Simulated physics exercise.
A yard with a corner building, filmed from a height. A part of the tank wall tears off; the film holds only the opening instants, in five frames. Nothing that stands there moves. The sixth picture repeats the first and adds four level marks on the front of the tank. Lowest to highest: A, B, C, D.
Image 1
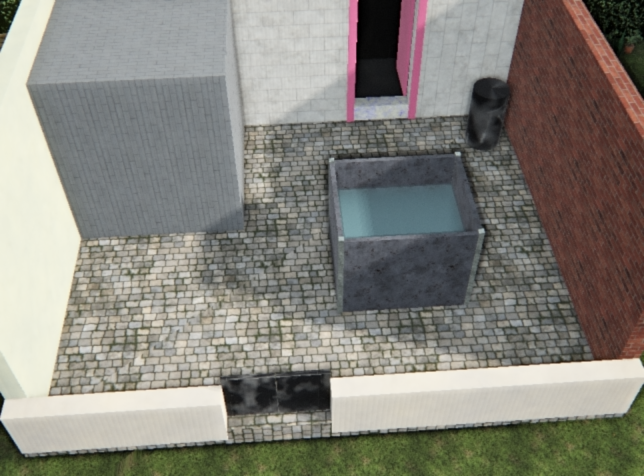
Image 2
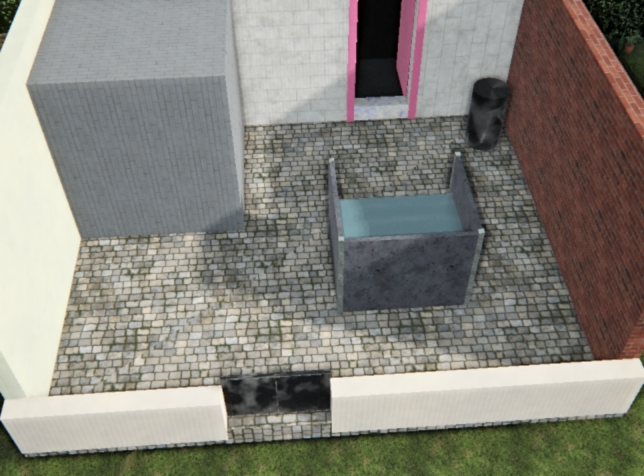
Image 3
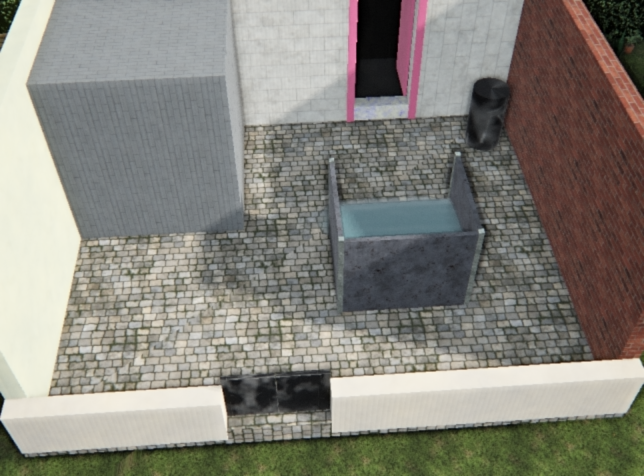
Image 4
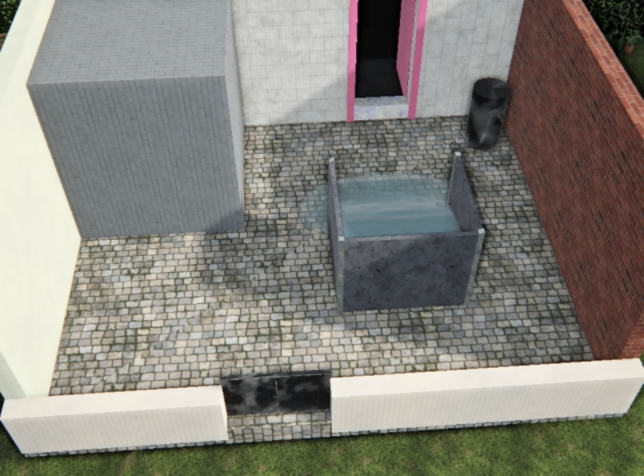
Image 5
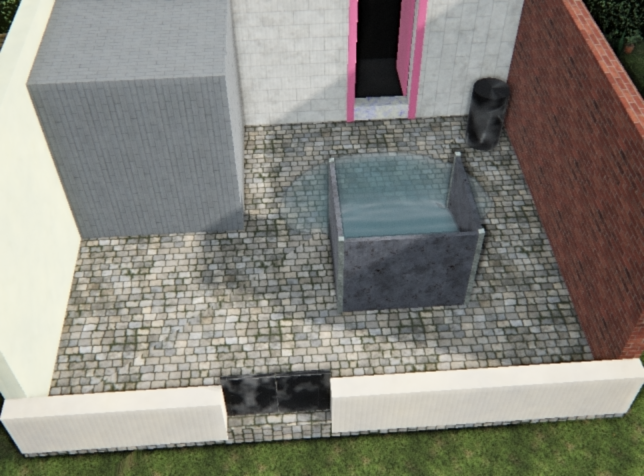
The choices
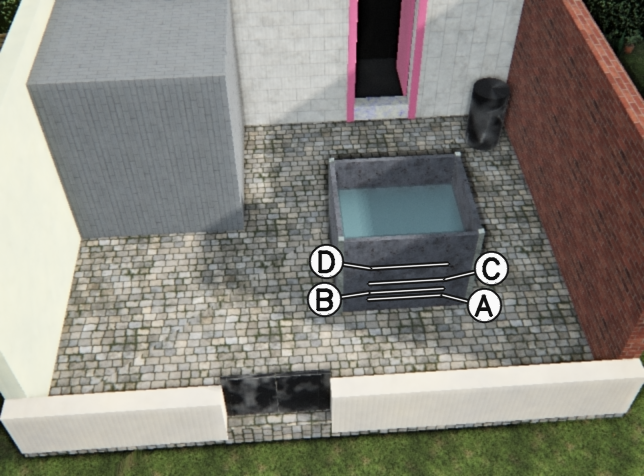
In the video, a dark square tank of water stands in a cobbled yard with a grey corner building and a pink doorway; its back wall disappears, and water spreads across the paving behind it and out to both sides.
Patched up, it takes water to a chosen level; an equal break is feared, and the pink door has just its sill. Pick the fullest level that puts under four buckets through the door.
Go for C.
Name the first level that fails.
Here it is level D.
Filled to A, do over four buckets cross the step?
No, not at all.
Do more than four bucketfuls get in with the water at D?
Yes, it does.
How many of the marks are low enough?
Three of the four.
On the marked copy, A at (405, 297); B at (406, 290); C at (407, 281); D at (409, 266); from the bottom up A, B, C, D.
For level A, nothing gets over.
For level B, nothing gets over.
For level C, a splash gets over, under a bucket.
For level D, about 9 bucketfuls get in.
